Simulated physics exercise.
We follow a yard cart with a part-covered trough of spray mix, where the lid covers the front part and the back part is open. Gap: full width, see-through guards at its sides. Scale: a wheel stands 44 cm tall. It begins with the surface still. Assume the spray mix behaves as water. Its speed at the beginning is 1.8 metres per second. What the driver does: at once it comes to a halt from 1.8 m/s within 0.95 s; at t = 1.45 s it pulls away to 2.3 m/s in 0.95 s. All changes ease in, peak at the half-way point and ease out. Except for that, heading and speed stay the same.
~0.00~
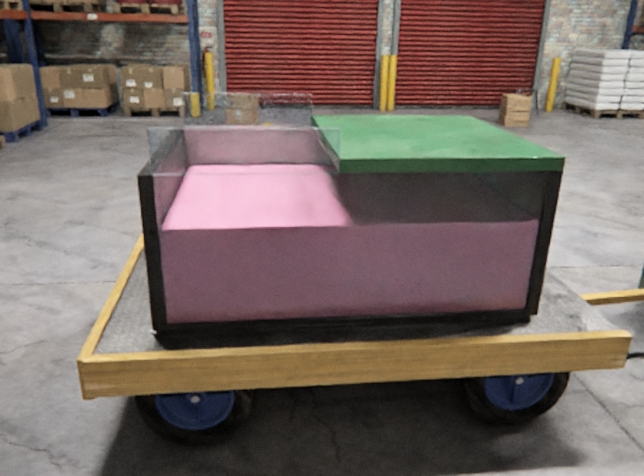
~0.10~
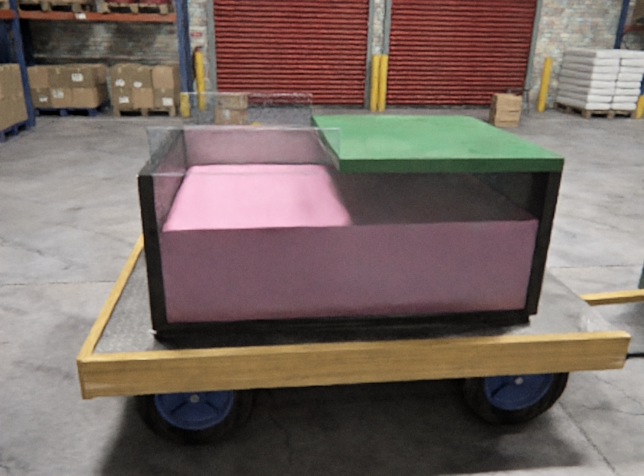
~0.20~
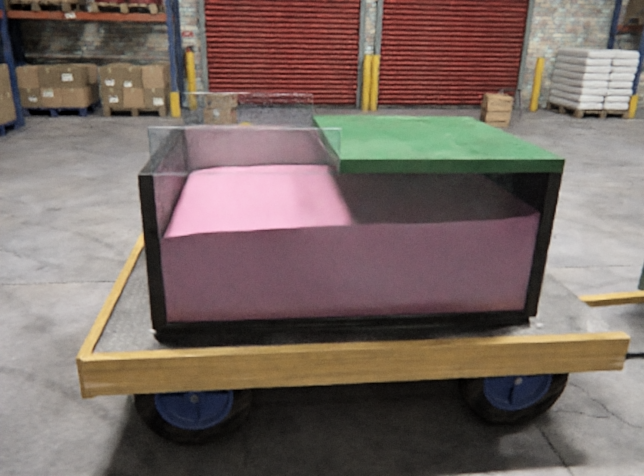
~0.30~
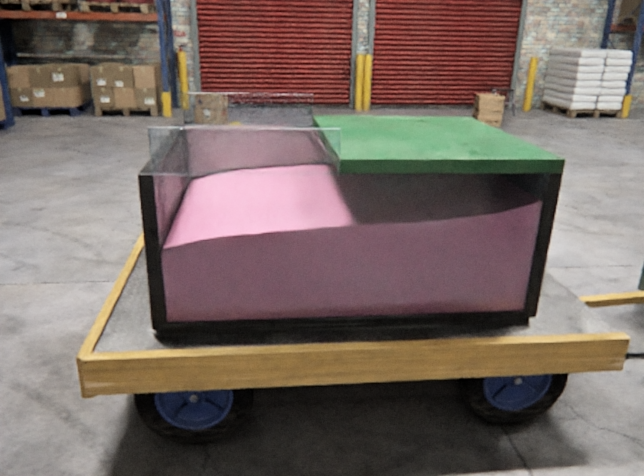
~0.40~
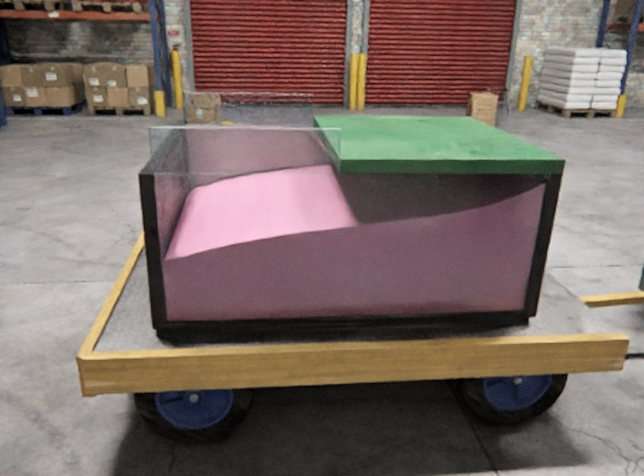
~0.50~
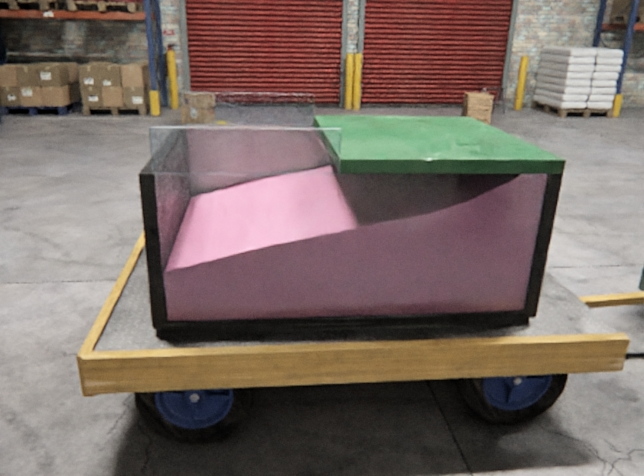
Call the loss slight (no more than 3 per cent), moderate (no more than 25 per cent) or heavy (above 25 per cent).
Moderate.
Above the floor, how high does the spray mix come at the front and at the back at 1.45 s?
Level, front = 28 cm; level, back = 44 cm.
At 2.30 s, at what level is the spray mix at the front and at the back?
I'd put it at about 4 cm in front and about 56 cm behind.
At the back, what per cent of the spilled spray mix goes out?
Spill fraction there: Roughly 100 per cent.
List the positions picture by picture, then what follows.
The first picture shows level at the front (510, 224); level at the back (200, 230); the front is on the right; the opening runs from (151, 162) to (339, 161); a wheel hub at (194, 404).
The second picture shows level at the front (510, 223); level at the back (200, 230).
The third picture shows level at the front (510, 220); level at the back (200, 234).
The fourth picture shows level at the front (511, 212); level at the back (201, 242).
The fifth picture shows level at the front (514, 199); level at the back (201, 252).
The sixth picture shows level at the front (517, 180); level at the back (202, 264); a wheel hub at (194, 403).
By 1.45 s the surface stands 29 cm on the front, 44 cm on the back; the loss stands at 3 per cent, over the back.
By 2.30 s the surface stands 4 cm on the front, 55 cm on the back; the loss stands at 6 per cent, over the back.
By 3.20 s the surface stands 47 cm on the front, 19 cm on the back; the loss stands at 7 per cent, over the back.
By 5.28 s the loss stands at 7 per cent, over the back, 33 of 437 litres.
